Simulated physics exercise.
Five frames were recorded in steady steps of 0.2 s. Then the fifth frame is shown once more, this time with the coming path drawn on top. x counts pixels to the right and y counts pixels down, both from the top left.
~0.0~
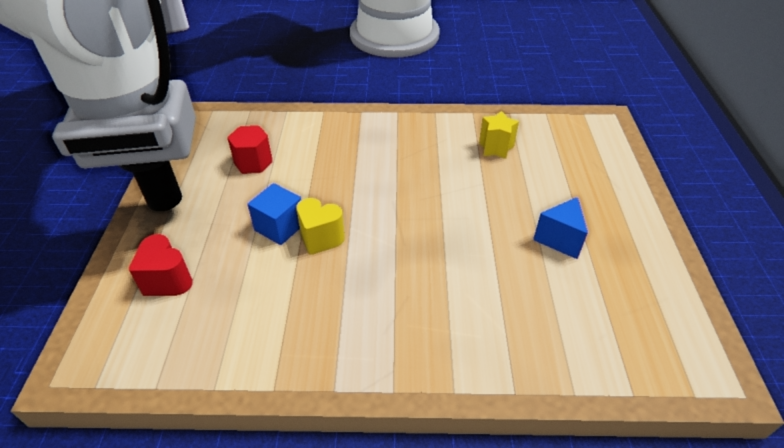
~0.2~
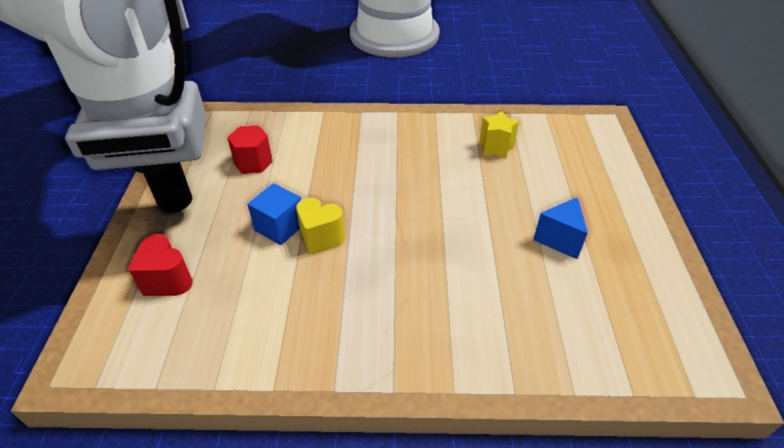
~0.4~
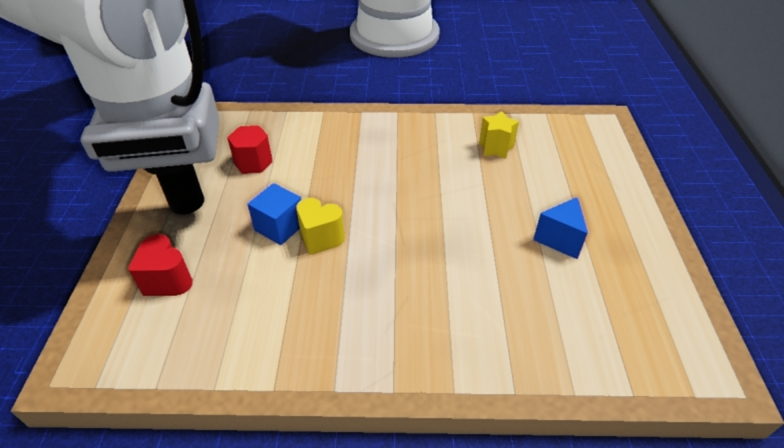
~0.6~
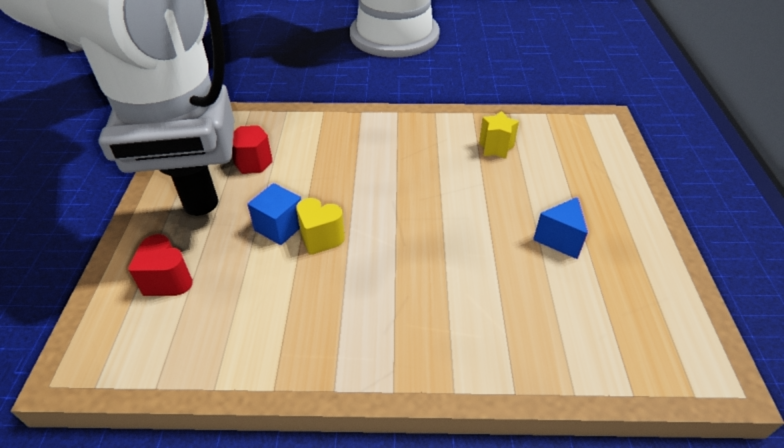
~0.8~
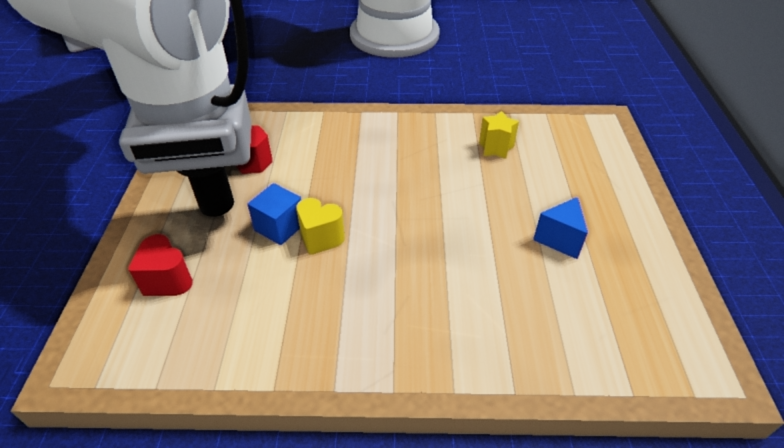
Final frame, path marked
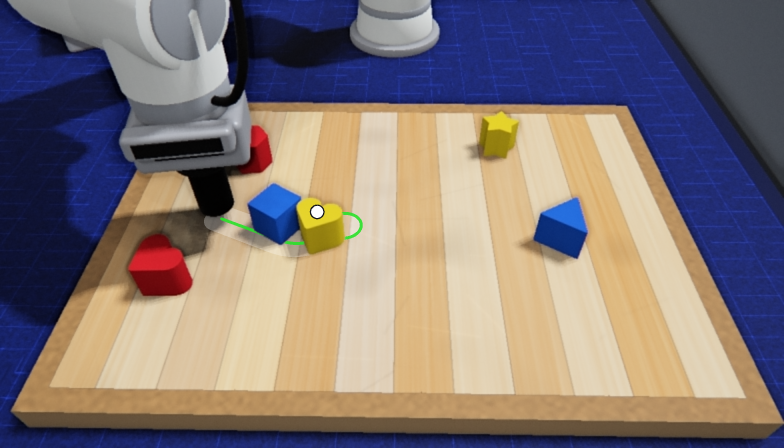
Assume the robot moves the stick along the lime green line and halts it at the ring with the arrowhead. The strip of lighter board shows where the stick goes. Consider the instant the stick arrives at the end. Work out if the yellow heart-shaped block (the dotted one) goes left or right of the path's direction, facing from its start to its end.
Towards the left-hand side.
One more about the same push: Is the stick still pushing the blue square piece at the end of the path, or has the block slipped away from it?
The blue square piece won't leave the front of the stick.
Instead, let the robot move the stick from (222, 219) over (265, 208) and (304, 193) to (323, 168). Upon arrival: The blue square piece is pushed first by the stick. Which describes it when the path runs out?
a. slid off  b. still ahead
Option a.
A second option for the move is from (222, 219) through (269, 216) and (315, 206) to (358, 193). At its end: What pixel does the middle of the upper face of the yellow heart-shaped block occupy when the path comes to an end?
My estimate: (349, 225).
The line goes from (222, 219) by way of (260, 233) and (302, 243) to (344, 226); the dot is on the yellow heart-shaped block.
What follows on the original path. One third of the way, stick at (257, 219); blue square piece at (292, 201), turned 40° anticlockwise; yellow heart-shaped block at (329, 211), turned 25° clockwise.
Two thirds of the way, stick at (300, 229); blue square piece at (333, 203), turned 65° anticlockwise; yellow heart-shaped block at (377, 207), turned 30° clockwise.
At the end, stick at (343, 212); red heart-shaped block unmoved; blue square piece at (374, 185), turned 70° anticlockwise; yellow heart-shaped block at (402, 204), turned 65° clockwise.
